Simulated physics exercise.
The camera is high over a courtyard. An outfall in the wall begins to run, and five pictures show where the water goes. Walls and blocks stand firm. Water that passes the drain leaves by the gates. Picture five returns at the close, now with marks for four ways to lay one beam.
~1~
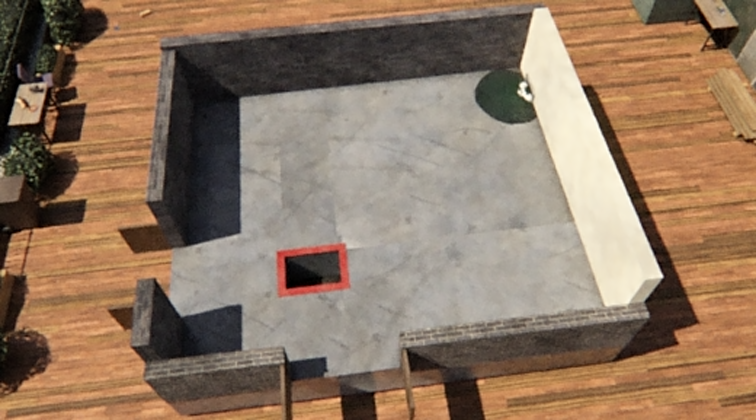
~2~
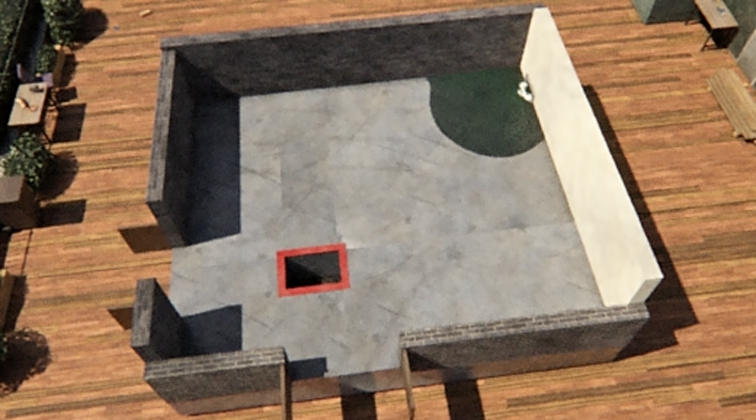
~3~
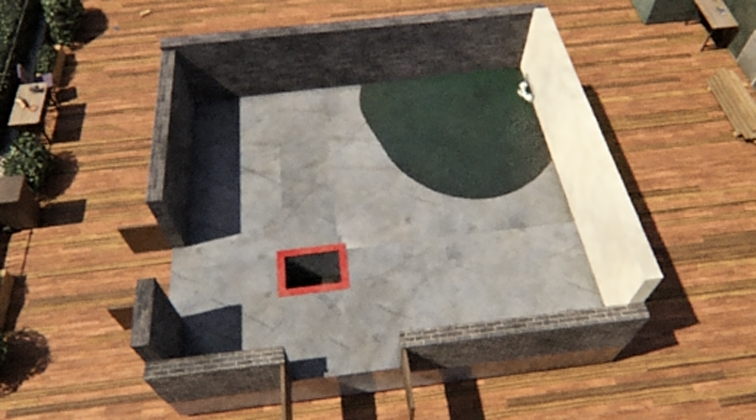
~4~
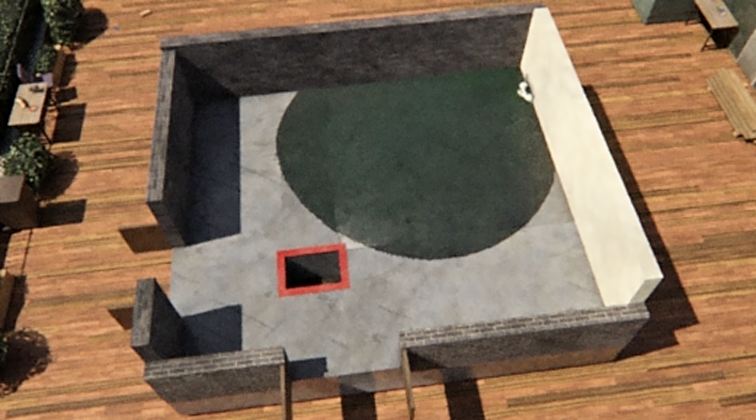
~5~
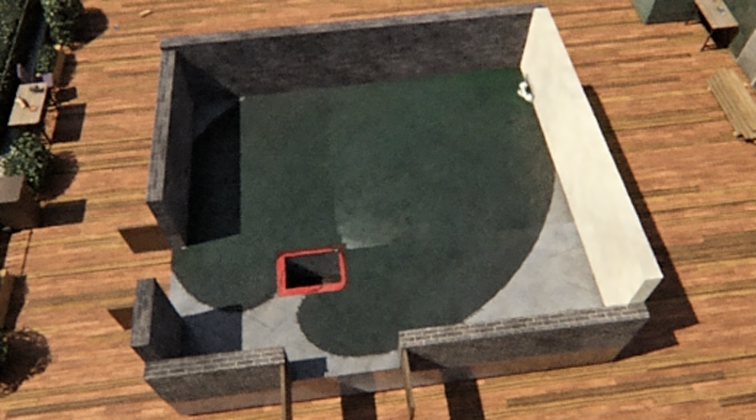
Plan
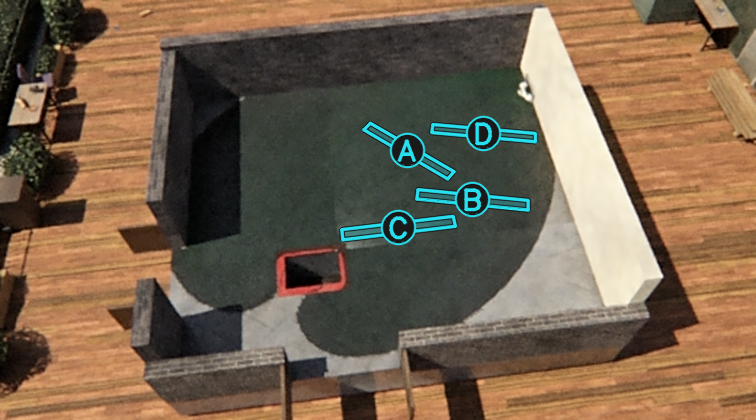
In a walled courtyard, dark green liquid spreads from the upper right and enters a red-edged opening.
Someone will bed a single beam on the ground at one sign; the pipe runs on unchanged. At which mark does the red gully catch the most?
It is B.
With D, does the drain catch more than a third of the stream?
No, it does not.
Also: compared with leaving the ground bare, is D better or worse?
Place D is worse.
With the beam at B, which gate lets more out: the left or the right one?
The left gate.
On the marked copy, A from (367, 126) to (450, 175); B from (417, 194) to (528, 205); C from (342, 234) to (454, 221); D from (432, 128) to (535, 137).
Choosing A, about 23 % of the stream goes into the red gully, about 77 % out by the gates.
Choosing B, about 30 % of the stream goes into the red gully, about 70 % out by the gates.
Choosing C, about 22 % of the stream goes into the red gully, about 78 % out by the gates.
Choosing D, about 24 % of the stream goes into the red gully, about 76 % out by the gates.
